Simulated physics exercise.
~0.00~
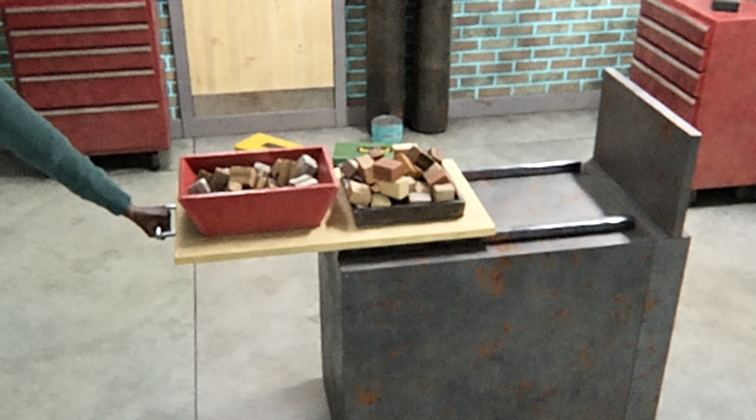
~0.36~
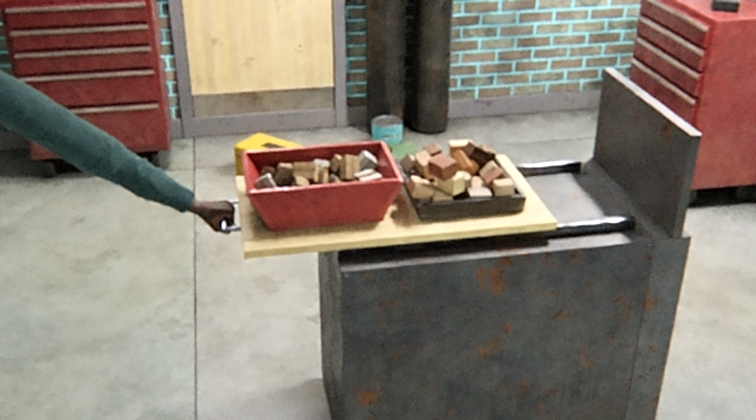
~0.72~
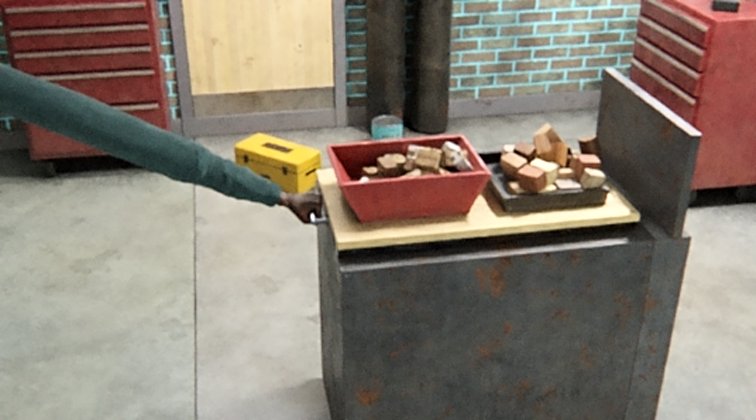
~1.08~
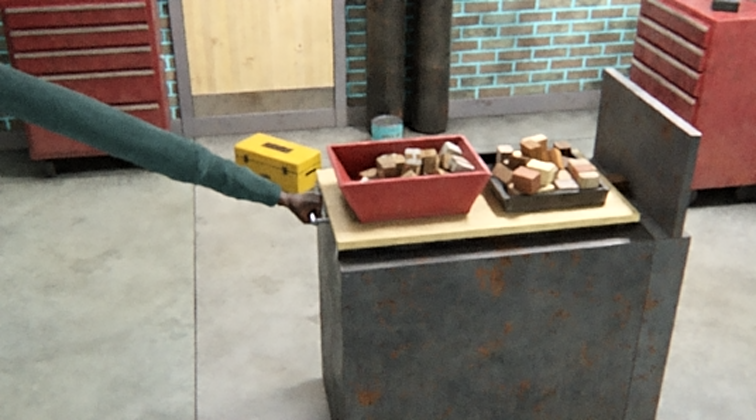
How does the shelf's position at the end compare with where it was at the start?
At the start the shelf stuck out well past the left side of the dark metal cabinet, and by the end it was farther right, sitting over the cabinet close to the back panel.
